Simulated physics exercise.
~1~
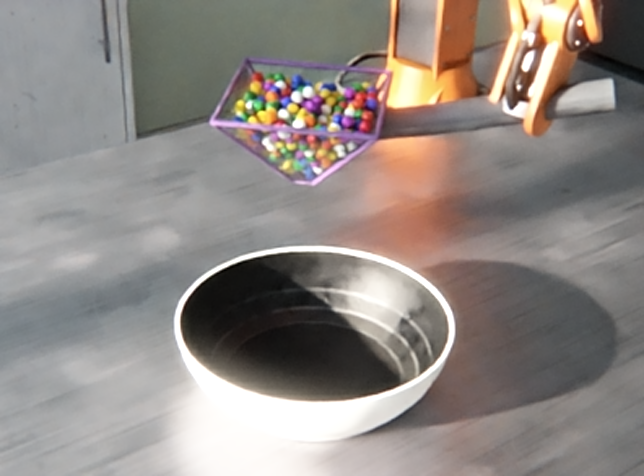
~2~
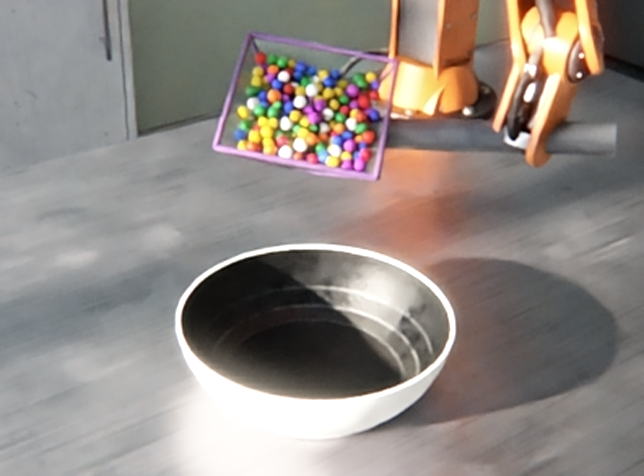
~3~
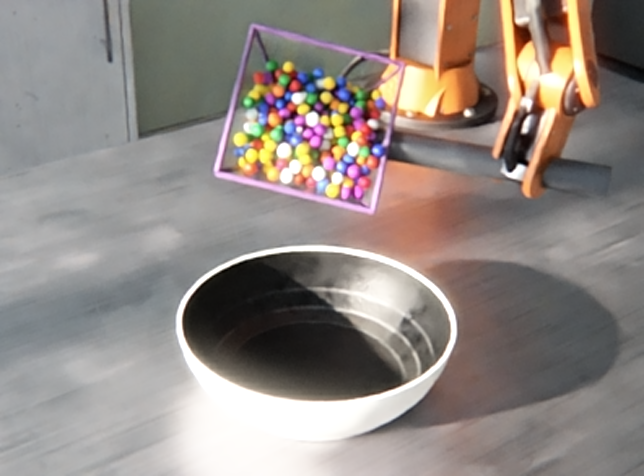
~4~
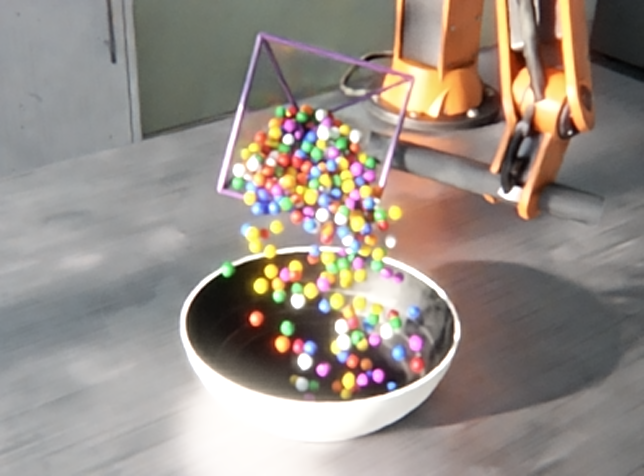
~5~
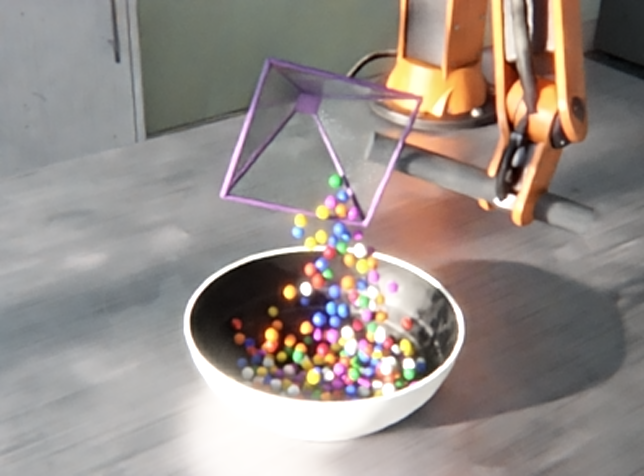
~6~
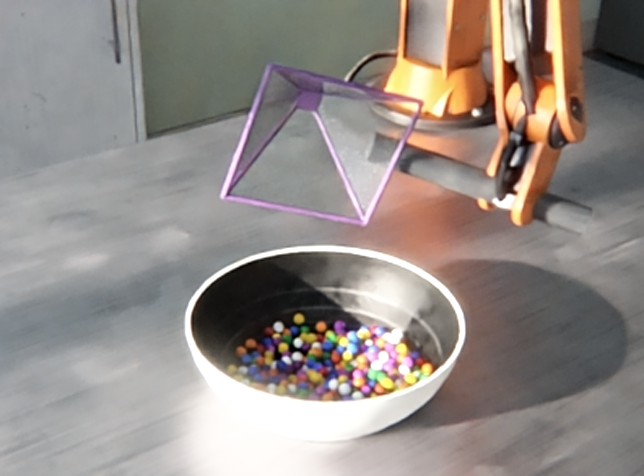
A robotic arm with orange parts tipped a clear, purple-edged scoop full of colorful plastic beads steadily over a round dark pan with a white rim, until they poured out in a stream and settled inside, leaving the scoop empty above them.
